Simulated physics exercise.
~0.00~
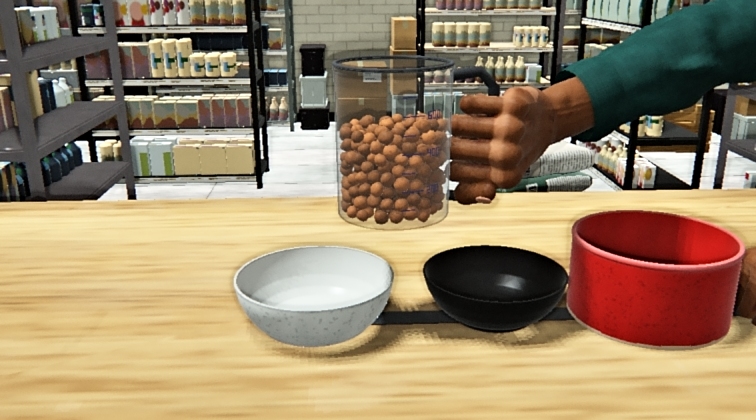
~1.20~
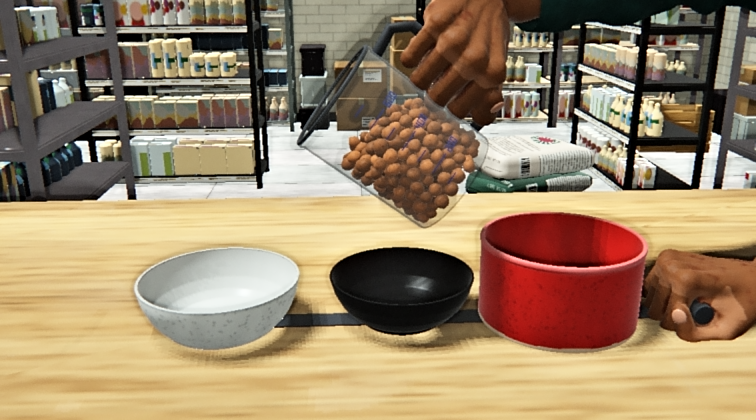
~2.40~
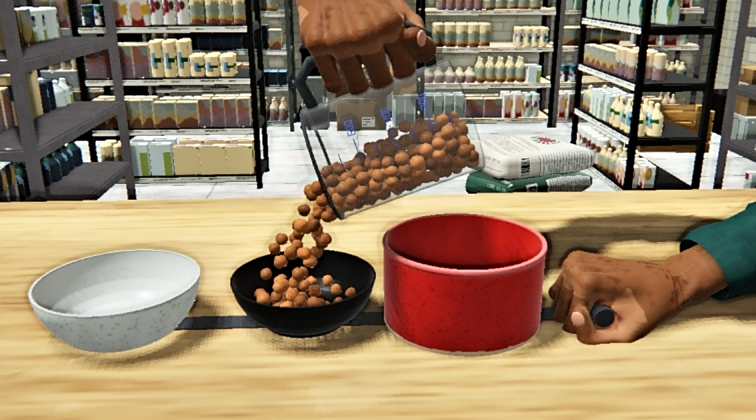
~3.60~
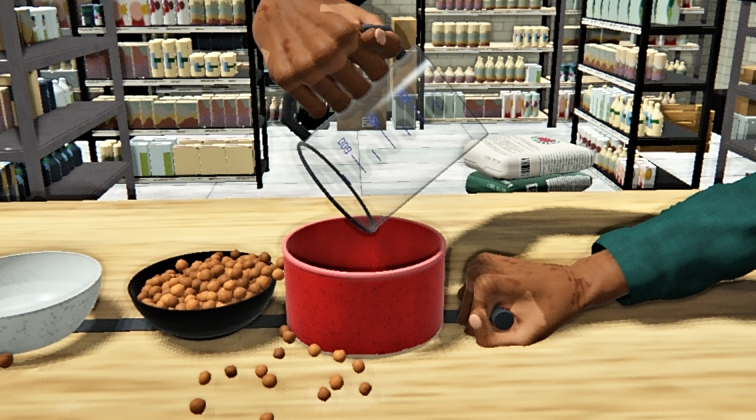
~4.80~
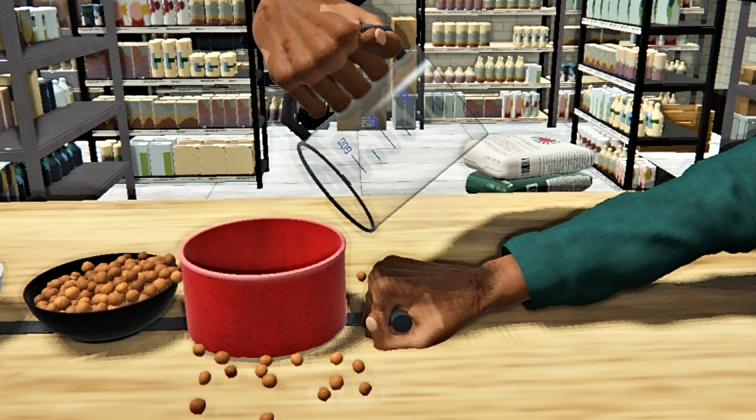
The footage shows a hand tipping a clear jug of hazelnuts while another hand slides a white bowl, a black bowl and a red pot leftward; most nuts fill the black bowl, some scatter on the table, and the emptied jug stays tilted as the dishes move farther left.
